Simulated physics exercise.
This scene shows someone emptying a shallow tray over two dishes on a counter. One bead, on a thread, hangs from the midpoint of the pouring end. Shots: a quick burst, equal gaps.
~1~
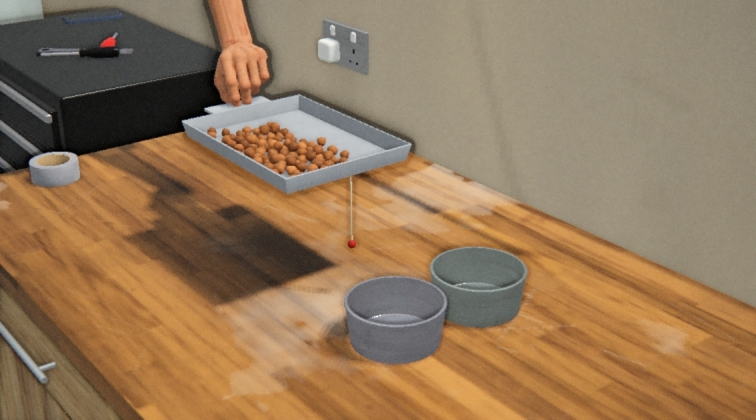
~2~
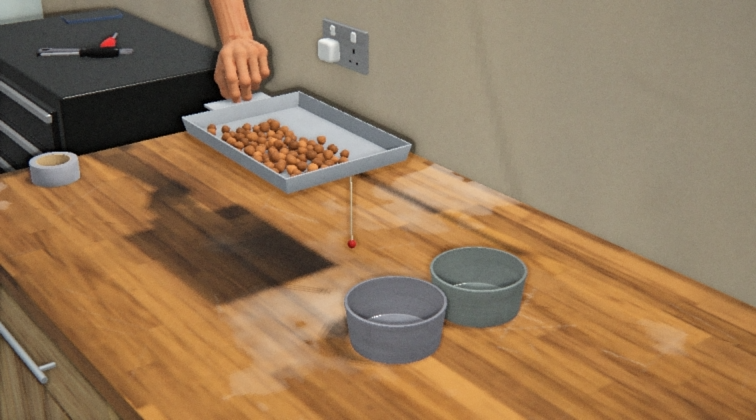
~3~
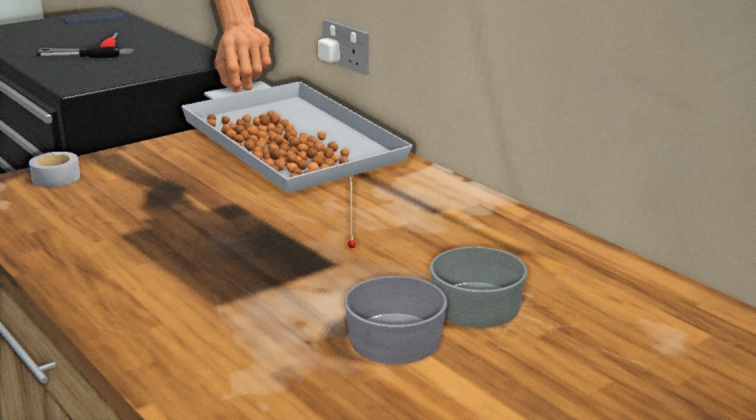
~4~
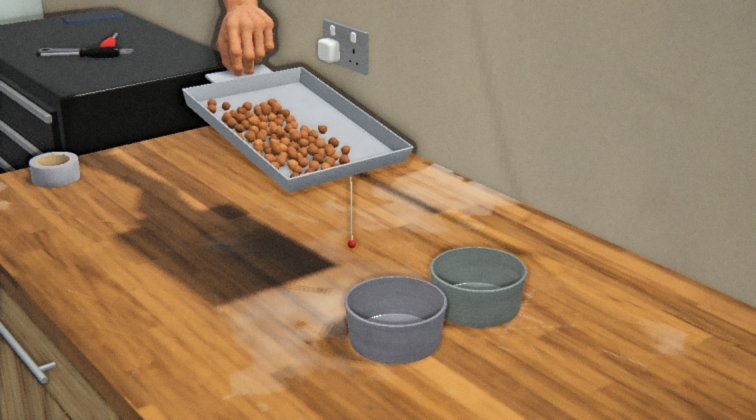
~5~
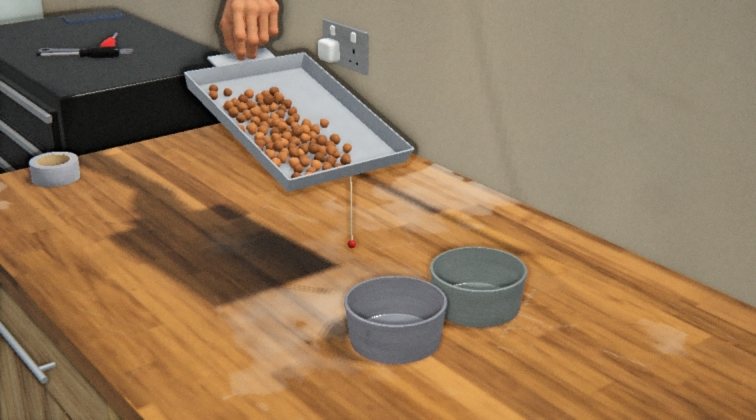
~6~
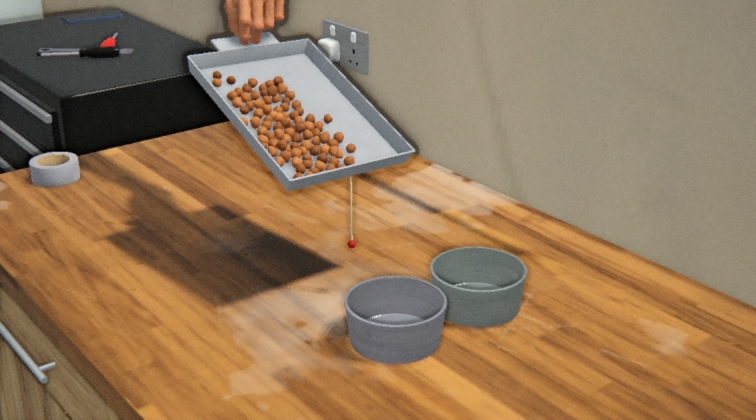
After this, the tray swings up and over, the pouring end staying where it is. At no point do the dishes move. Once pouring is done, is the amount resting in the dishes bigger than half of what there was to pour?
Compared with the spill, the catch will be smaller.
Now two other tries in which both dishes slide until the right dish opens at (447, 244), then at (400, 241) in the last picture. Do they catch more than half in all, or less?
First shift, a majority share; second shift, a minority share.
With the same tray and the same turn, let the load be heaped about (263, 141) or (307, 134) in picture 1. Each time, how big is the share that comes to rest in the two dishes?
Try 1: 20 %; try 2: 20 %.
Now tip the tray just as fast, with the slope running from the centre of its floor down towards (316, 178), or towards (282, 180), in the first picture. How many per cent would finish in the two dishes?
The first try would leave around 10 per cent there, the second around 0 per cent.
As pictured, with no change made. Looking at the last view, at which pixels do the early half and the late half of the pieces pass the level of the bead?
About (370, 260) to begin with, then about (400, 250).
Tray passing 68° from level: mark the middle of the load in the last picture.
The middle of the pieces lands at roughly (342, 145).
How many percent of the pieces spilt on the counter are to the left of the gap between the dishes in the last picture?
It comes to near 90 percent of the spill.
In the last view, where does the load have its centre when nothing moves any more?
Resting centre, last frame: Roughly (389, 305).
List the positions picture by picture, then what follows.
The first picture shows corners of the pouring end (287, 177) and (406, 144), level; middle of the load (284, 155), hazelnuts; left dish (427, 337); right dish (510, 302); bead on its thread (352, 244).
The second picture shows corners of the pouring end (287, 177) and (406, 144), level; middle of the load (284, 153).
The third picture shows corners of the pouring end (288, 177) and (407, 145), tipped barely, level across its low end; middle of the load (284, 149).
The fourth picture shows corners of the pouring end (289, 177) and (408, 146), tipped a little, level across its low end; middle of the load (285, 143).
The fifth picture shows corners of the pouring end (290, 177) and (409, 148), tipped clearly, level across its low end; middle of the load (286, 137).
The sixth picture shows corners of the pouring end (292, 177) and (410, 149), tipped clearly, level across its low end; middle of the load (289, 132), about a tenth on the move; left dish (427, 337); right dish (510, 302).
Just after the last frame, tray tipped steeply; almost all on the tray; about a tenth in the air.
A moment on, tray tipped past a quarter turn; the larger part on the tray; just a few in the right dish; about a tenth outside both; about a tenth in the air.
Further on, tray tipped past a quarter turn; roughly a quarter in the left dish; just a few in the right dish; the larger part outside both.
When it is over, tray tipped past a quarter turn; roughly a quarter in the left dish; just a few in the right dish; the larger part outside both.
